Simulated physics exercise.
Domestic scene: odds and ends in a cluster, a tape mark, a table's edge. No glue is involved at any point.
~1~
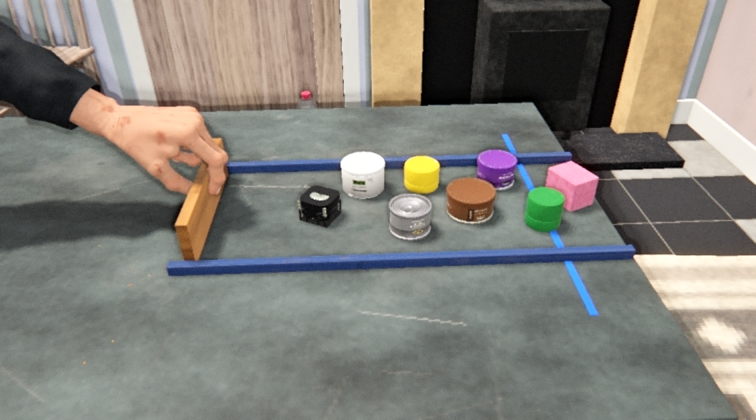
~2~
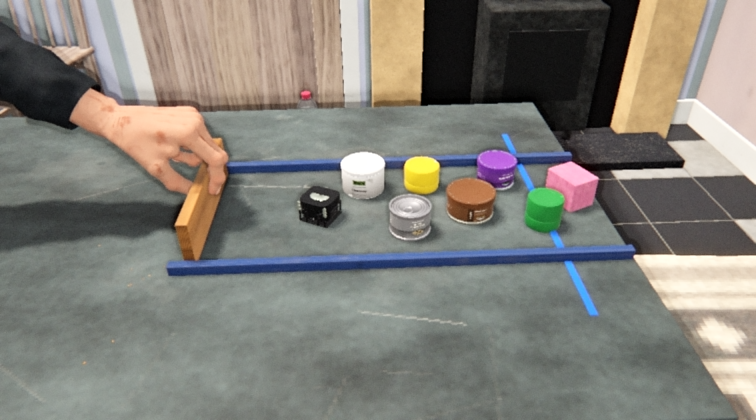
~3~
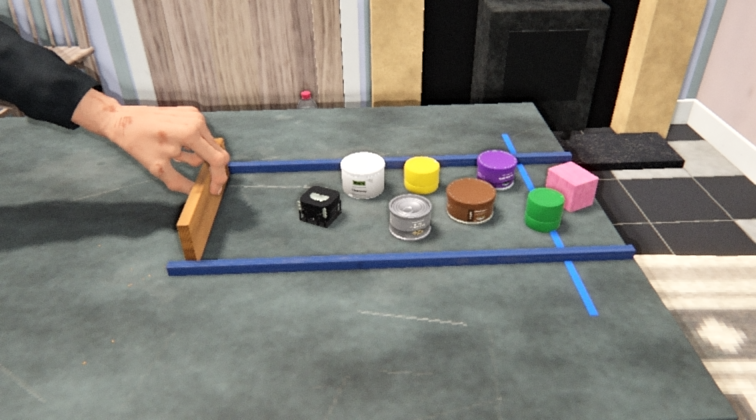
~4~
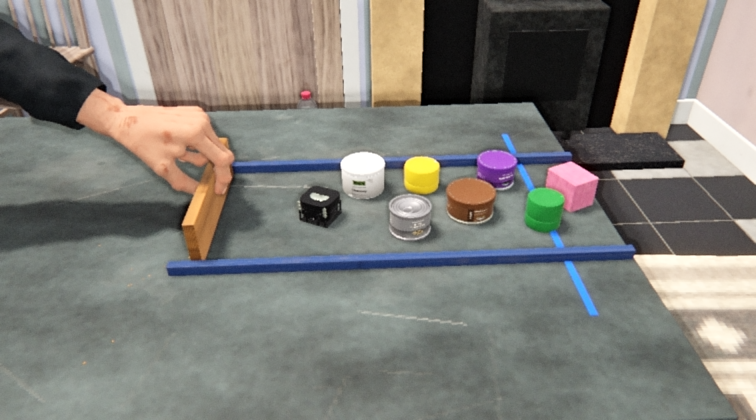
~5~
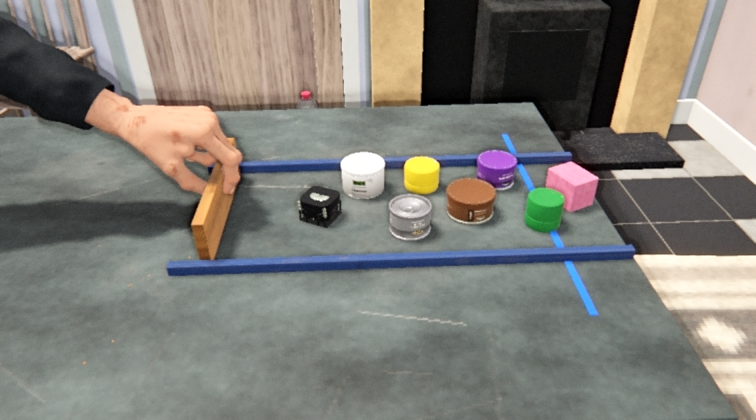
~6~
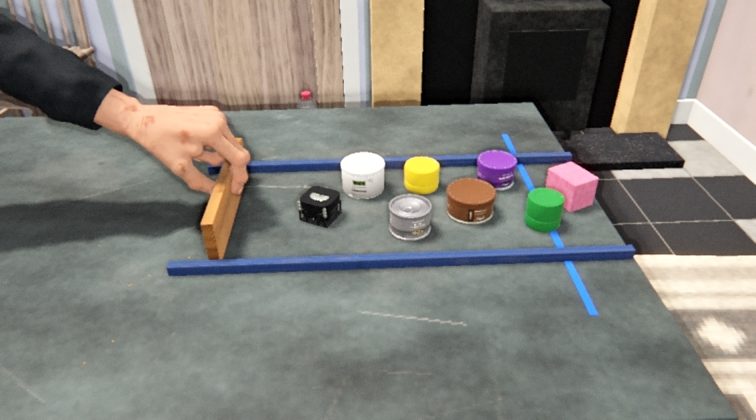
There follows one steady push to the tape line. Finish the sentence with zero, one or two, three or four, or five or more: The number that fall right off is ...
The number that fall right off is one or two.
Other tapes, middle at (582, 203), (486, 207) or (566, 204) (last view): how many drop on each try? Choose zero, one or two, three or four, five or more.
Falls: 5 or more; none; five or more.
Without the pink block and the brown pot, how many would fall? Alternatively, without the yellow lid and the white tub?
First 1, then 1.
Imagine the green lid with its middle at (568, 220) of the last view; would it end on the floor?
Result: It stays aboard.
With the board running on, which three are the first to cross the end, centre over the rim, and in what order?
Purple tin, pink block, yellow lid.
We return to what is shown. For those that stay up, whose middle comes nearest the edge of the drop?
That's the yellow lid, it ends up nearest.
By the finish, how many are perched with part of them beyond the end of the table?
That'd be 3.
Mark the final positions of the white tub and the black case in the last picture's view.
Result: One about (551, 171), other about (555, 194).
Soon after, none off yet; pink block at rest near (571, 187); green lid at rest near (544, 210); purple tin at rest near (496, 171).
By the end, the number that fall off is one or two; fallen, purple tin and pink block.
